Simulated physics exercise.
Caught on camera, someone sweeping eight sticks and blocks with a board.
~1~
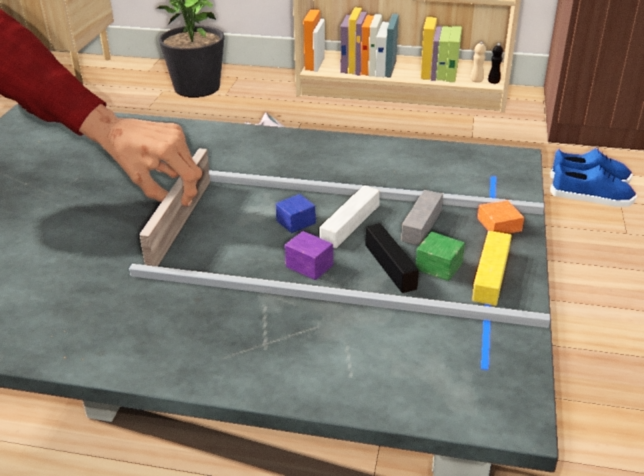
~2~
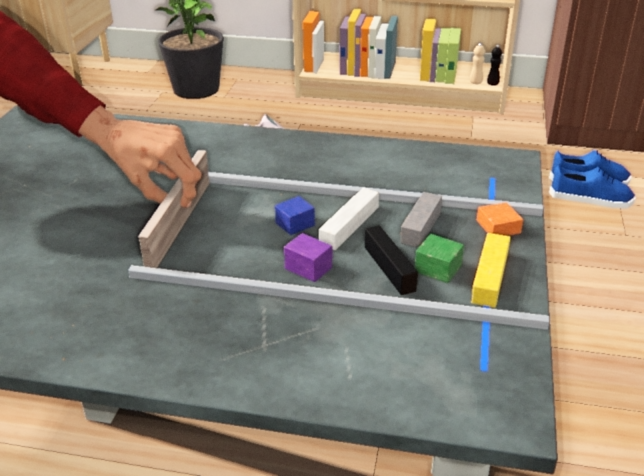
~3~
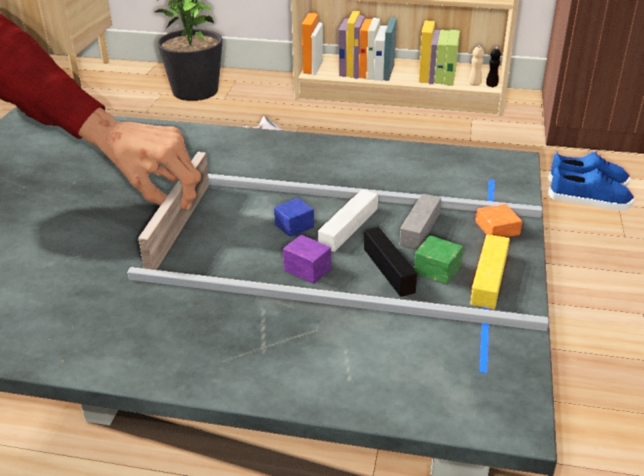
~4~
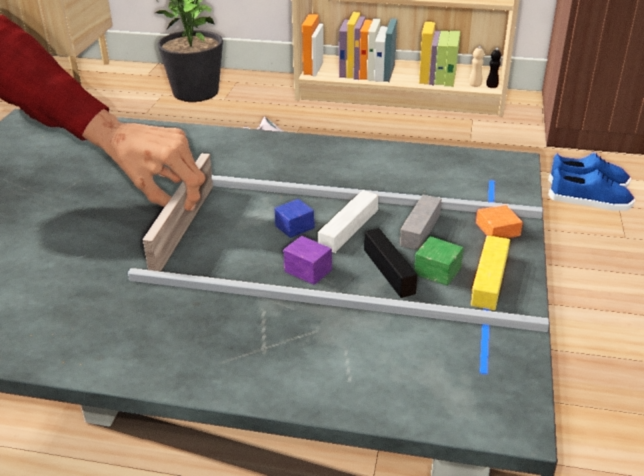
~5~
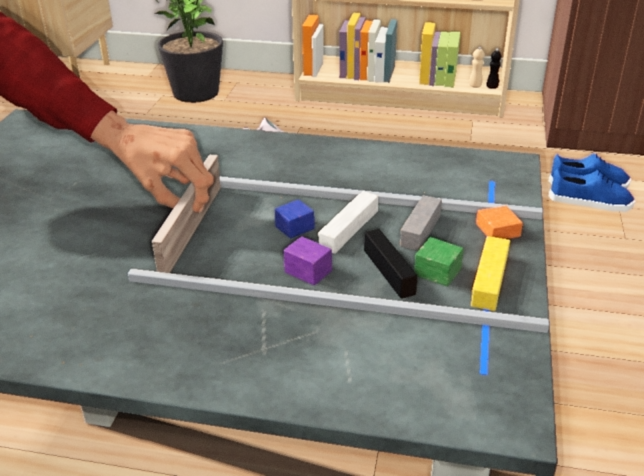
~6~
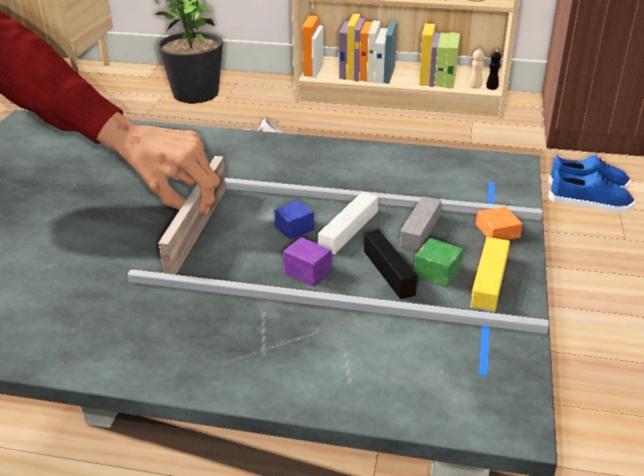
The footage shows a hand holding a wooden board upright between two pale rails on a dark tabletop, at first nearly still, then sliding it slightly right toward eight colored blocks and sticks, which stay in place without being touched.
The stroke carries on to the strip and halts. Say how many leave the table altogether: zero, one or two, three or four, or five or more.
As it turns out, the number that fall off is three or four.
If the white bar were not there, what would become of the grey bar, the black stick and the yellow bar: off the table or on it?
The grey bar survives, the black stick holds on, the yellow bar tumbles off.
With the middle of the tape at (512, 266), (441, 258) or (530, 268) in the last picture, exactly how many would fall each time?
In that order 6, 1 and 7.
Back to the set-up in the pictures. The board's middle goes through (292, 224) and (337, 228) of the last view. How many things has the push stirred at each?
By then 1, and 4.
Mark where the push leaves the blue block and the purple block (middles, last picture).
The blue block stops around (504, 234); the purple block around (508, 279).
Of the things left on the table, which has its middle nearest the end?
The black stick ends nearest.
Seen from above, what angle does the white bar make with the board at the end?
Some 10 degrees.
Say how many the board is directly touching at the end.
The number is 2.
Soon after, none off yet; orange block at rest near (499, 224); yellow bar at rest near (491, 273); green block at rest near (439, 263).
Then, none off yet; orange block at rest near (499, 224); yellow bar moving near (502, 275); green block moved about its own width near (472, 268).
At rest, the number that fall off is three or four; fallen, grey bar, green block, yellow bar and orange block.
